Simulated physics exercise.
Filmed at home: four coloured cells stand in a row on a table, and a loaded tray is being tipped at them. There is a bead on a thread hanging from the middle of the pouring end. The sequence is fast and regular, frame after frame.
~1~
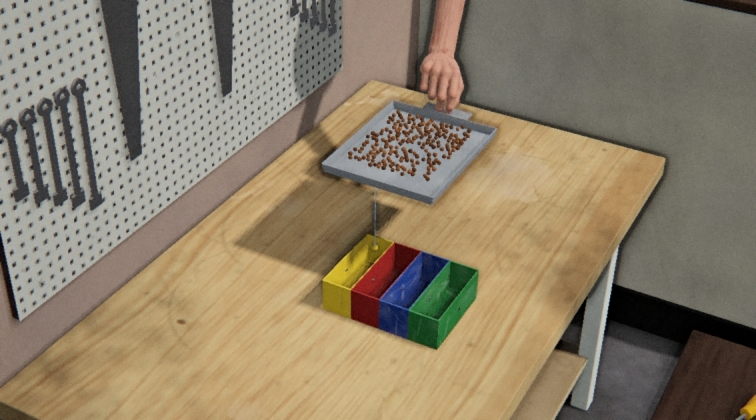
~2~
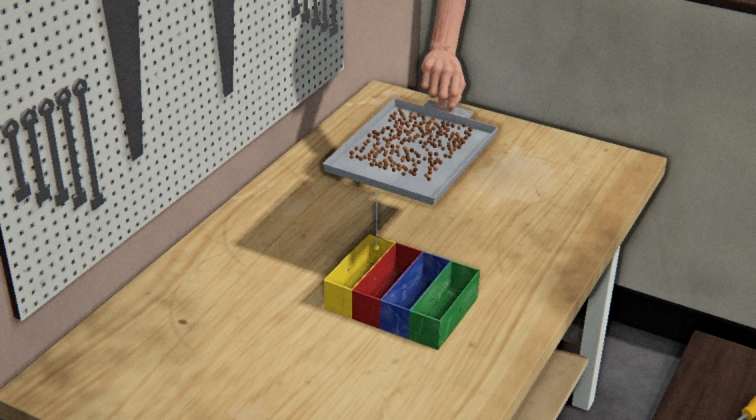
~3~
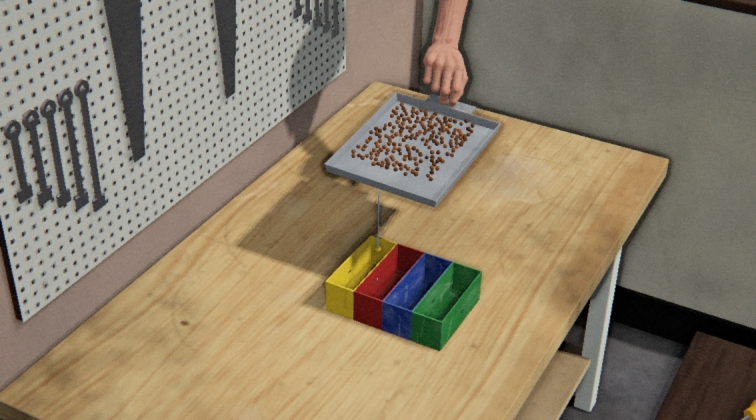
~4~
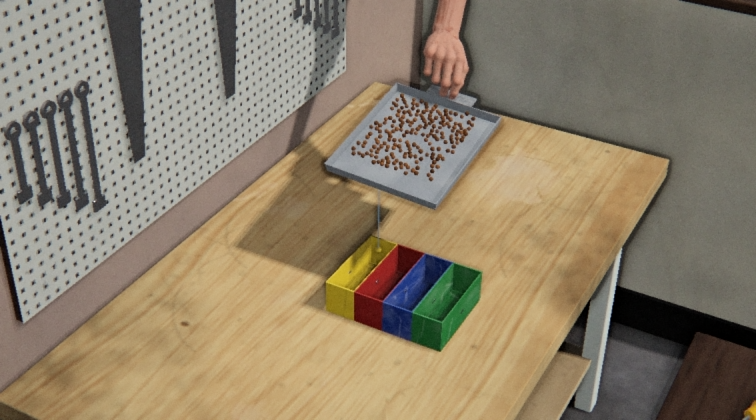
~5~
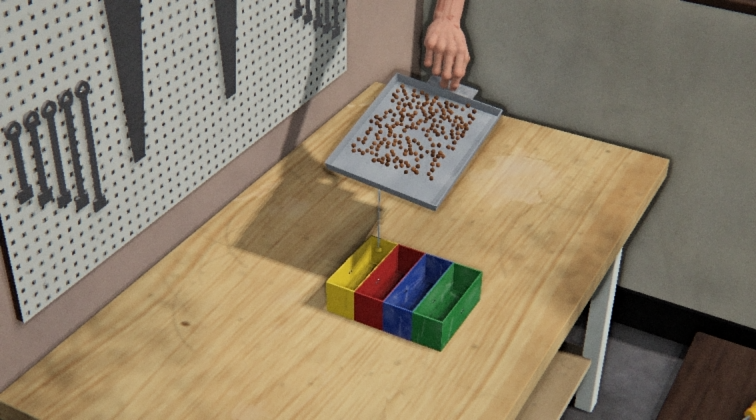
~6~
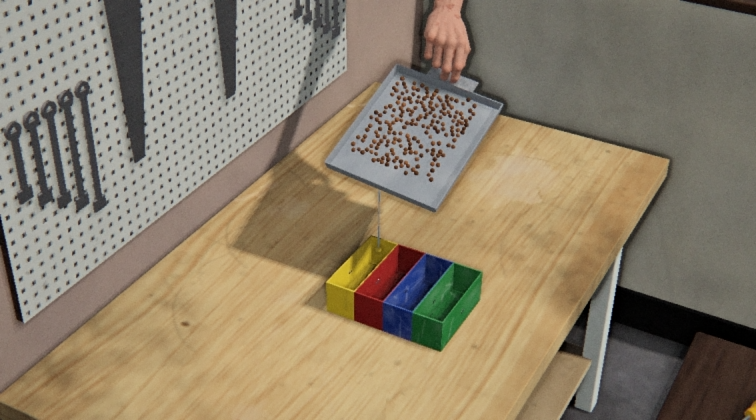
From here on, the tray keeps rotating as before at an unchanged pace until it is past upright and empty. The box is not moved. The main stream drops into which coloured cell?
It drops into the blue cell.
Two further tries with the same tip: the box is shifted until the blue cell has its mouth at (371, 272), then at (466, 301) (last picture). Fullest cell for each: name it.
Try 1: The green cell. Try 2: The cell in yellow.
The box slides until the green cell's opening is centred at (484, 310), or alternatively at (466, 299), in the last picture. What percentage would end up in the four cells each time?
First 90 %, then 100 %.
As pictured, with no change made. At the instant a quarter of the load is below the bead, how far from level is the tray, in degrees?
75°, roughly.
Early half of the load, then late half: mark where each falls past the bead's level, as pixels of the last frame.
The leading part at (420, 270), the rest of it at (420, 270).
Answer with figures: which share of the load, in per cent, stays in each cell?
Yellow cell 0 %, red cell 20 %, blue cell 70 %, green cell 10 %.
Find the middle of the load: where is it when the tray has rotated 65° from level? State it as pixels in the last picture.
Look close to (418, 200) in the last picture.
Just after the last frame, tray tipped steeply; the larger part on the tray; just a few in the blue cell; just a few in the green cell; just a few in the red cell; about a tenth falling or outside the box.
A moment on, tray tipped past a quarter turn; roughly a third on the tray; roughly a third in the blue cell; about a tenth in the green cell; about a tenth in the red cell; roughly a quarter falling or outside the box.
Further on, tray tipped past a quarter turn; roughly two thirds in the blue cell; roughly a quarter in the red cell; about a tenth in the green cell; just a few falling or outside the box.
When it is over, tray tipped past a quarter turn; roughly two thirds in the blue cell; roughly a quarter in the red cell; about a tenth in the green cell; not one in the yellow cell; just a few outside the box.
